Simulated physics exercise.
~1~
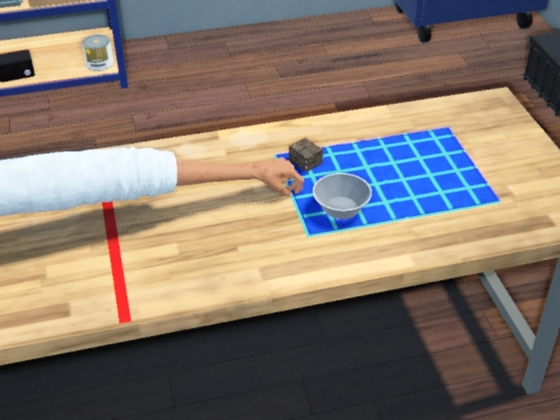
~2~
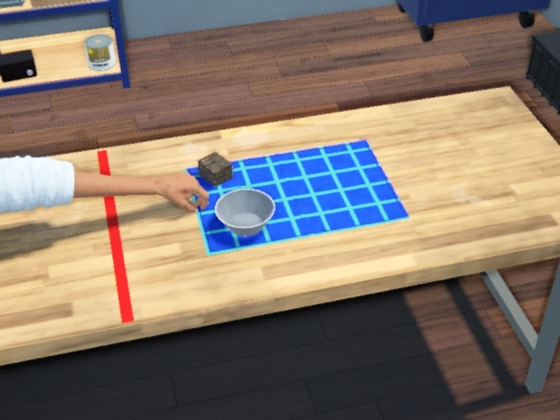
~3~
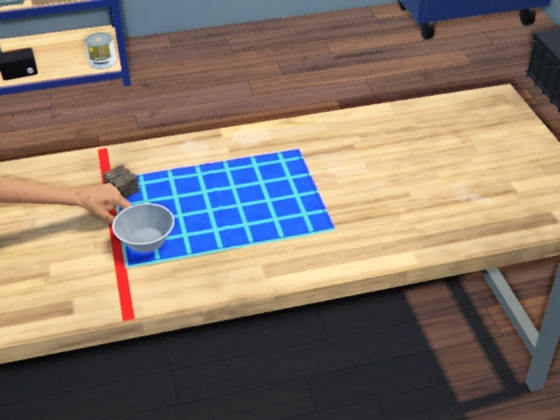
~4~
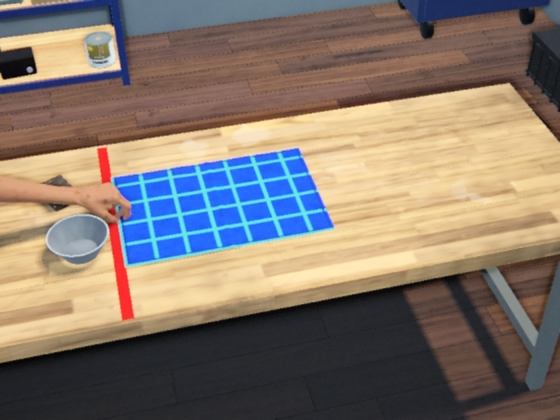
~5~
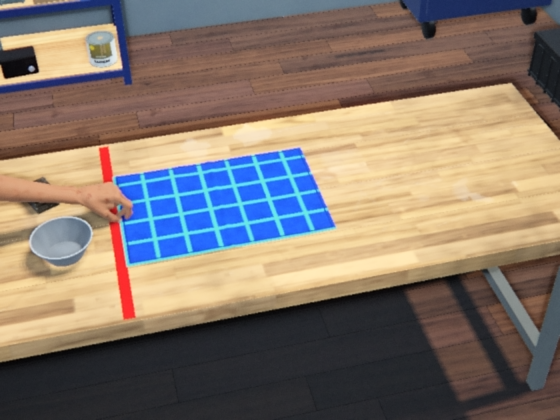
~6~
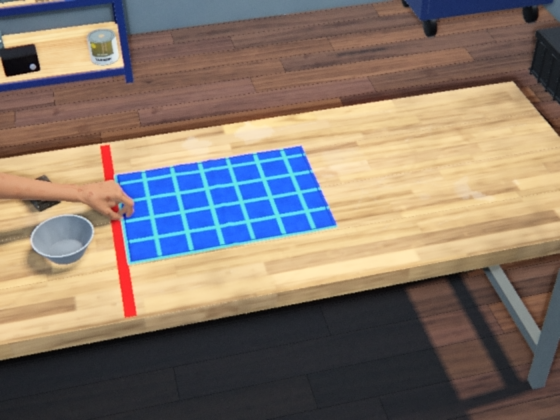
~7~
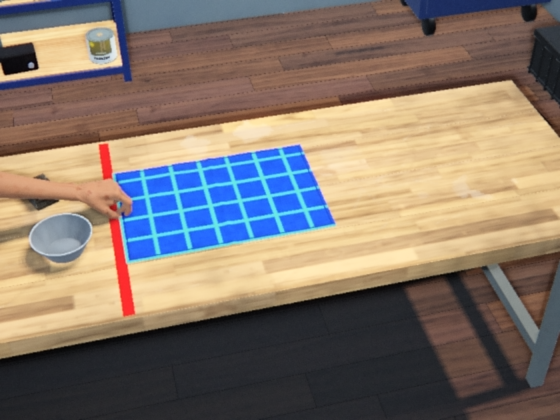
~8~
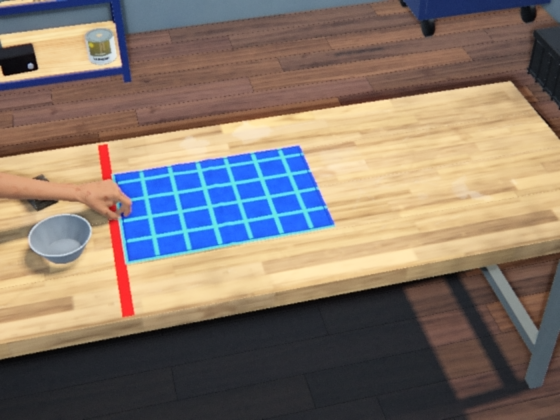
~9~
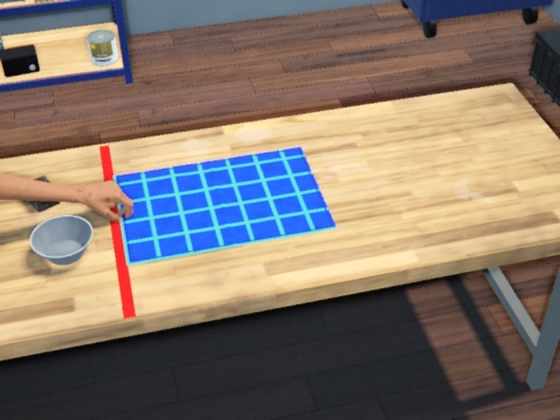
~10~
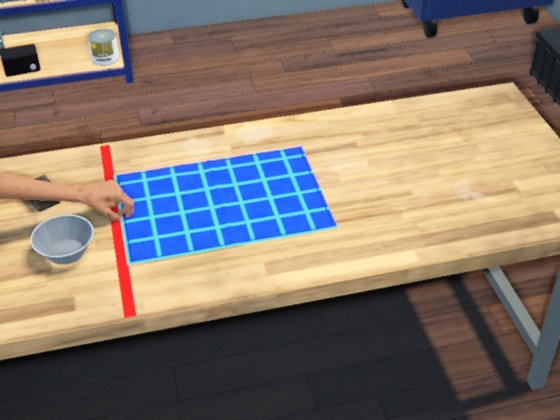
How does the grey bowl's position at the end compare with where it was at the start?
At the start the grey bowl sits on the blue cloth, well to the right of the red tape. At the end it rests on the bare wood to the left of the tape, off the cloth.
